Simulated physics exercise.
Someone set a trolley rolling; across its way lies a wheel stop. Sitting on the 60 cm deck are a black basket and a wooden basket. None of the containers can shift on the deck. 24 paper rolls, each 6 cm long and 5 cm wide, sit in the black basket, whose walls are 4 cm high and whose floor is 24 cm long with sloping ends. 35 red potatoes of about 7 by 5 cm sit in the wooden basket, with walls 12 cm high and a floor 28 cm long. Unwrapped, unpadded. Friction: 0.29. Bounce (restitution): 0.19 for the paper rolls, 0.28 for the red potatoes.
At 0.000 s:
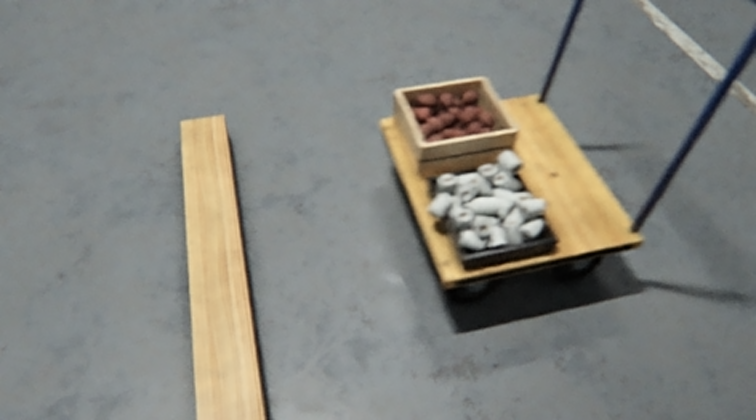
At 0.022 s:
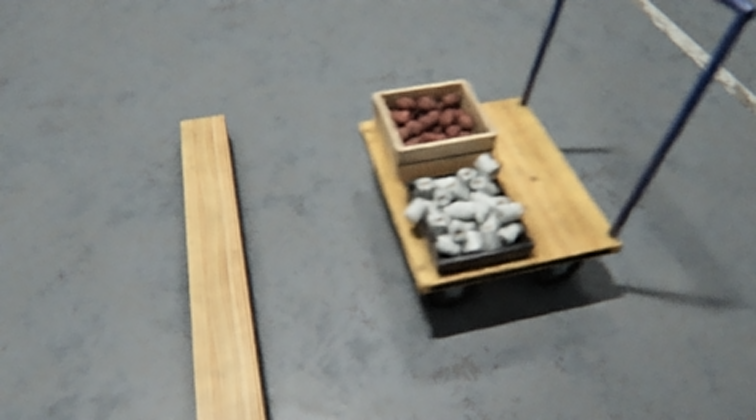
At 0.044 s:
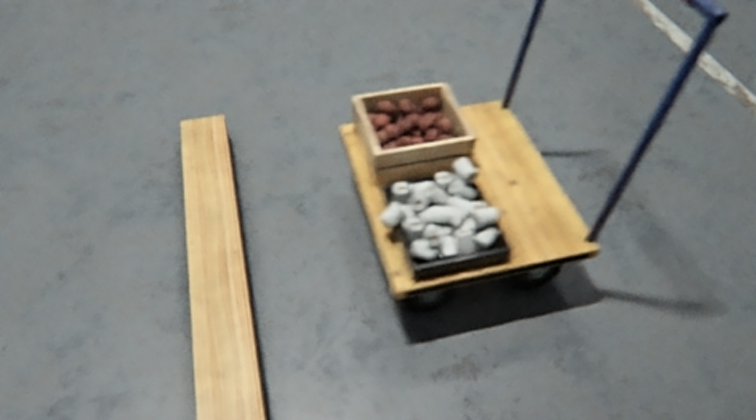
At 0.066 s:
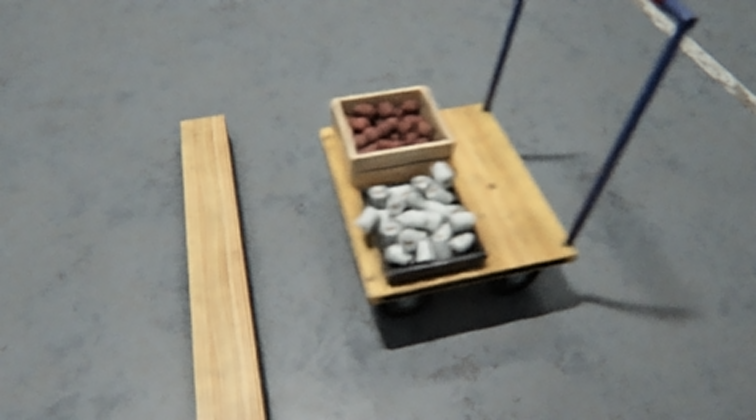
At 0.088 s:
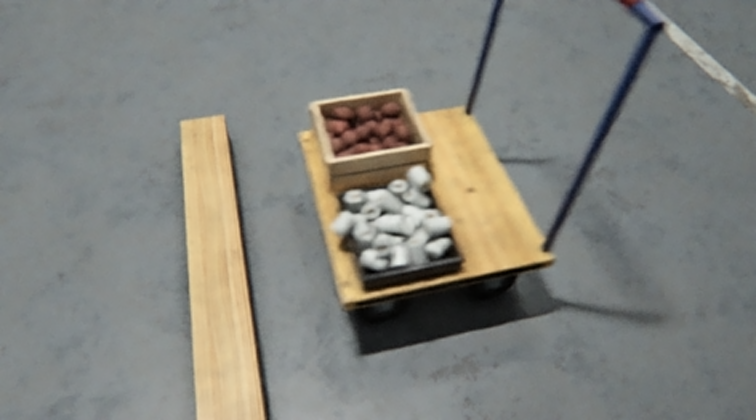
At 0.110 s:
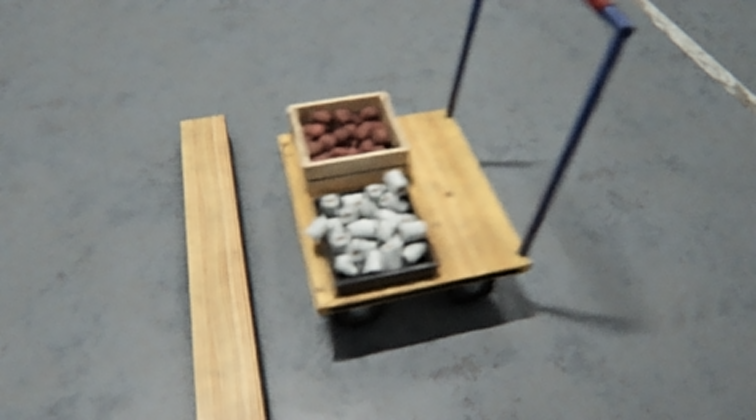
On a grey concrete floor, a flat wooden trolley with a blue handle rolls steadily left toward a long wooden beam, carrying a wooden basket of red potatoes and a black basket of white rolls, which both stay in place.
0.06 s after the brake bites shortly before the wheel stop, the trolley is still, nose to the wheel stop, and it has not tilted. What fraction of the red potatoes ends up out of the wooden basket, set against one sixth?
The fraction is smaller than a sixth.
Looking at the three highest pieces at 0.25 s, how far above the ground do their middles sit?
Height, averaged: Around 36 cm.
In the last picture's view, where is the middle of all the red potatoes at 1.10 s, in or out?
(269, 160).
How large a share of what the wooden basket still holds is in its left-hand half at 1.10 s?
Share in that half: Roughly 60 percent.
After 0.15 s, it begins to slow.
After 0.25 s, 3 of 24 out of the black basket and 0 of 35 out of the wooden basket.
After 0.37 s, 7 of 24 out of the black basket and 1 of 35 out of the wooden basket.
After 0.60 s, 9 of 24 out of the black basket and 1 of 35 out of the wooden basket.
Outcome (at 1.10 s), 9 of 24 out of the black basket and 1 of 35 out of the wooden basket. Asked share, 1 of 35, 3 per cent.
